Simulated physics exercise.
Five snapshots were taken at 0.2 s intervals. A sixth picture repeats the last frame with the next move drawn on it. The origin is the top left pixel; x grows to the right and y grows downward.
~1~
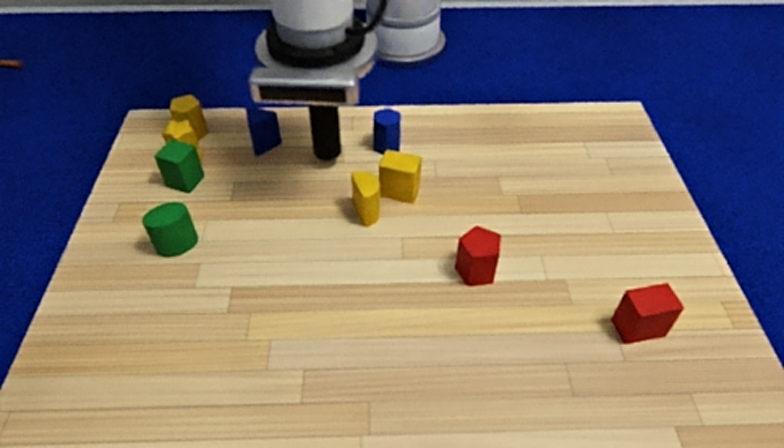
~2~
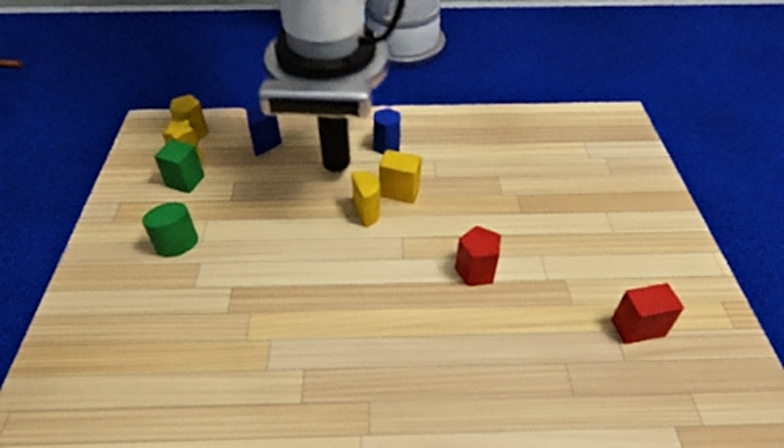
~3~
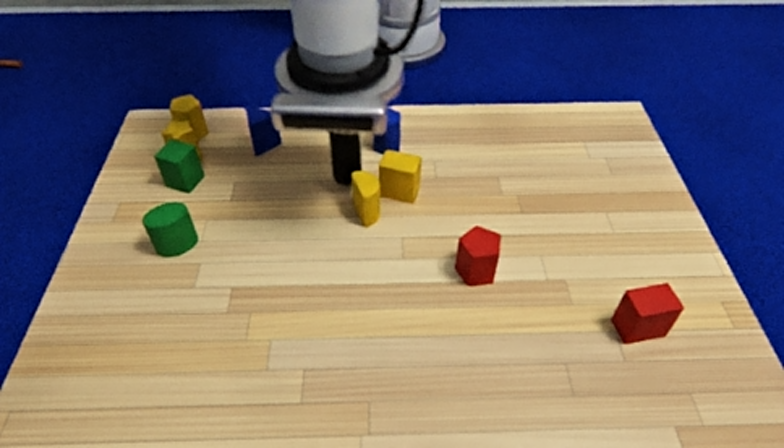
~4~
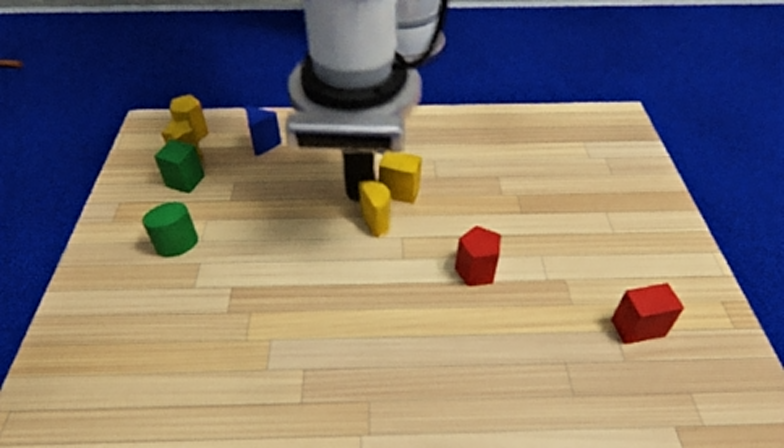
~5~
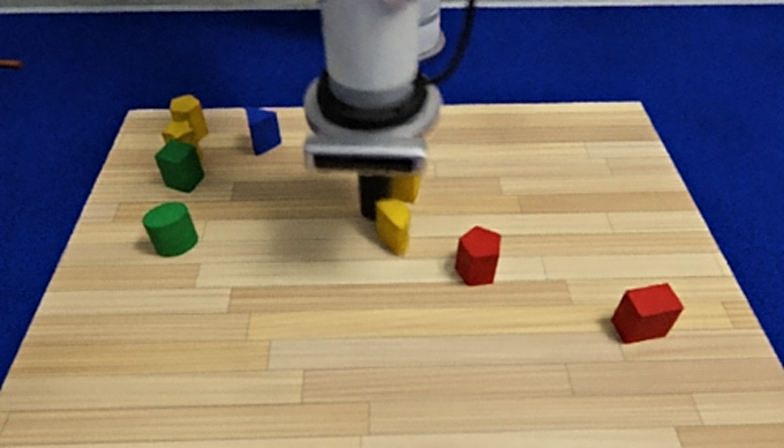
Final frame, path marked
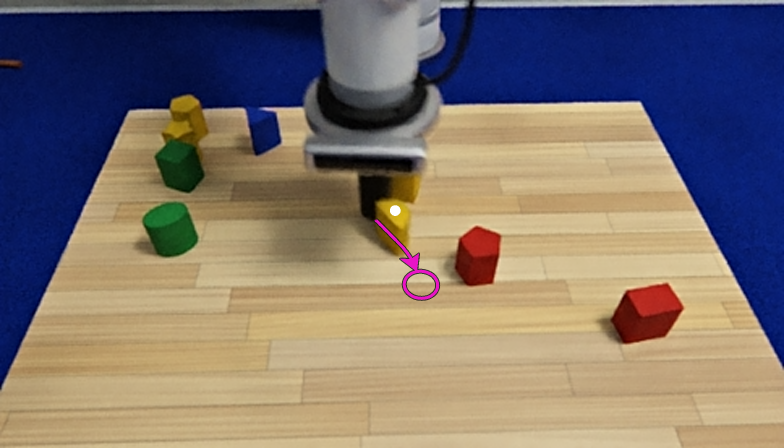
The footage shows a robot arm with a dark rod moving toward the viewer and slightly right over a wooden board of colored blocks, then nudging a curved yellow block a short way in the same direction.
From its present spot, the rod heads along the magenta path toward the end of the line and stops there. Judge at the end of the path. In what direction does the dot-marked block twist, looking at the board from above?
Turns anticlockwise.
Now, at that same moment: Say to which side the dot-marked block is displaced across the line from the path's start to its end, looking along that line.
Answer: Leftward.
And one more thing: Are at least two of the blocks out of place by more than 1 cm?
No, I don't think so.
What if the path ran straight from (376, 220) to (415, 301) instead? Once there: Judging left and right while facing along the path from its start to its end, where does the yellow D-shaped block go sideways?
Left side.
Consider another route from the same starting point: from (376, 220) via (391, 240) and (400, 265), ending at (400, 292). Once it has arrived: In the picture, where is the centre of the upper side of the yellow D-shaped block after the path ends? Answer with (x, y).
So, by the moment the path ends, you'll find the top centre of the yellow D-shaped block at (436, 254).
The line goes from (376, 220) over (404, 248) to (421, 285); the dot is on the yellow D-shaped block.
On the path given first. Halfway along, rod at (405, 239); yellow D-shaped block at (430, 241).
At the end, rod at (422, 274); yellow D-shaped block at (457, 265), turned 65° anticlockwise; yellow rectangle unmoved.
